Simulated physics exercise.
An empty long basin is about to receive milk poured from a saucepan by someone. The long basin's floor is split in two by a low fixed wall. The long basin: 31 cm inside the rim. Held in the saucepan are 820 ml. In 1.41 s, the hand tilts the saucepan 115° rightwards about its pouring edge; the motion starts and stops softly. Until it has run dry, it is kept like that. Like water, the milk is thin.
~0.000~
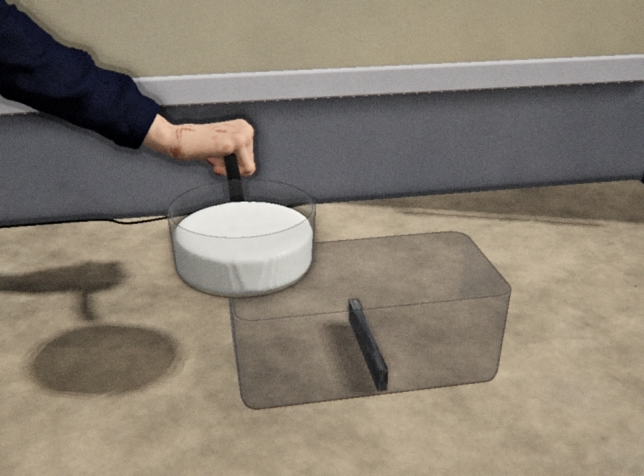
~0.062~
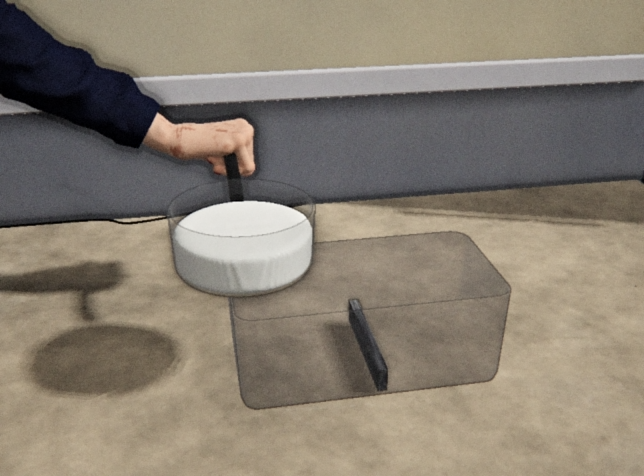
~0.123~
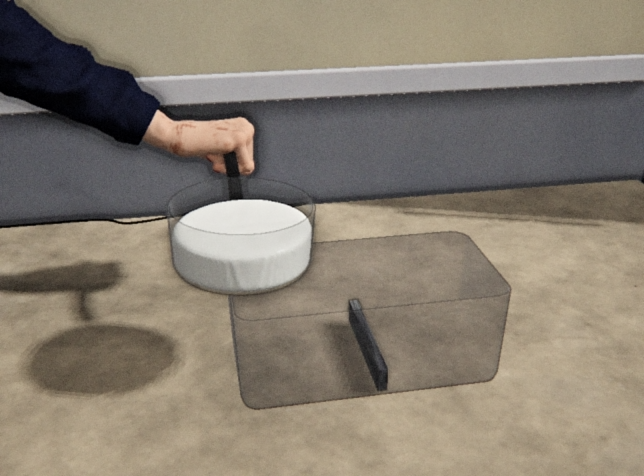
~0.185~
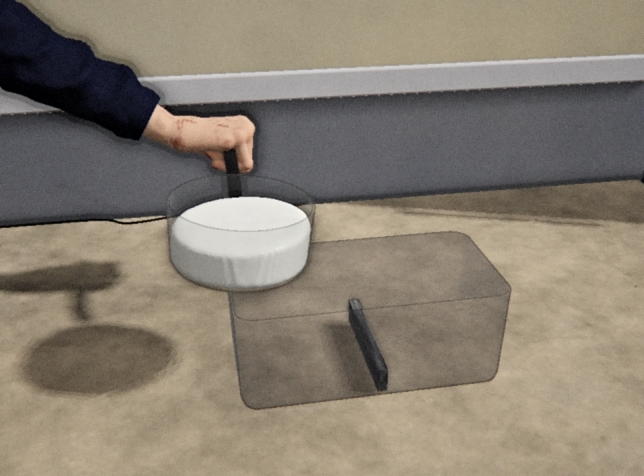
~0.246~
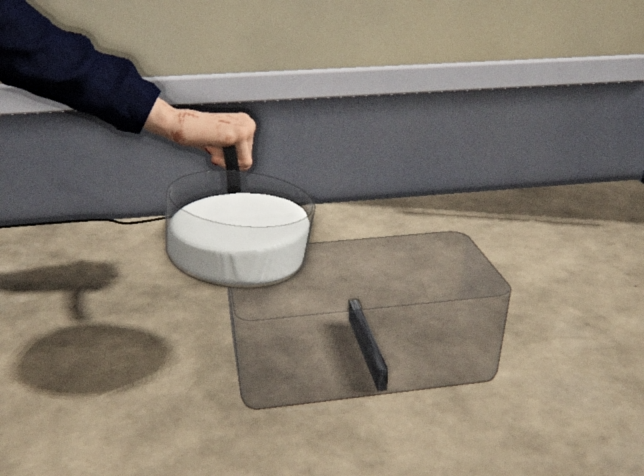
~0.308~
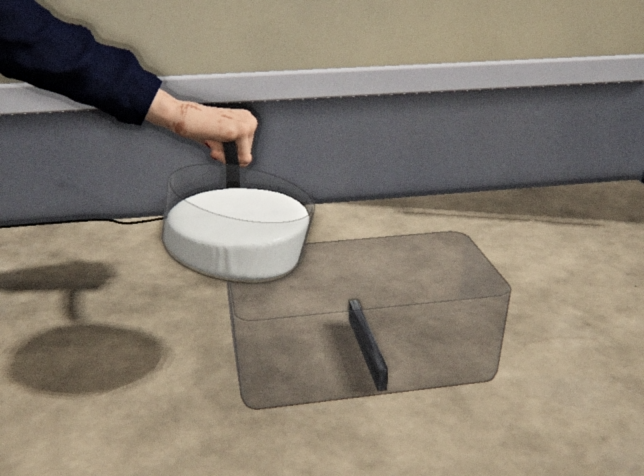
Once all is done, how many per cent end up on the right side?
Roughly 84 percent ends up on the right side.
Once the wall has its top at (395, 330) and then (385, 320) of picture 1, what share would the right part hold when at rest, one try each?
Roughly 50 per cent, then 75 per cent.
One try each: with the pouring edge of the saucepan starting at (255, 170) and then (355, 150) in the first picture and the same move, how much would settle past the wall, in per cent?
35 and 75 %.
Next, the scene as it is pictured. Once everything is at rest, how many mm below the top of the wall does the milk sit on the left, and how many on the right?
26 mm left, 0 mm right.
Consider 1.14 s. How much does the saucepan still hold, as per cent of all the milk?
Around 7 in a hundred is still there.
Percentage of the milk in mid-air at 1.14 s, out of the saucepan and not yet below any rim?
In-air share: About 12 %.
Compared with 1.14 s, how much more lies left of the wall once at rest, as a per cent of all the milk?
Around 5 per cent.
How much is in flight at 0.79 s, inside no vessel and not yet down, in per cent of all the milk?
Estimate: Some 32 % of the total.
By 0.79 s the tilt is 68° and 57 per cent is still to pour, 4 is left of the wall and 7 right of it.
By 1.14 s the tilt is 105° and 7 per cent is still to pour, 10 is left of the wall and 71 right of it.
By 1.51 s the tilt is 115° and 0 per cent is still to pour, 13 is left of the wall and 86 right of it.
By 1.91 s the tilt is 115° and 0 per cent is still to pour, 15 is left of the wall and 85 right of it.
At rest 15 per cent lies left of the wall, 84 right of it and 0 outside.
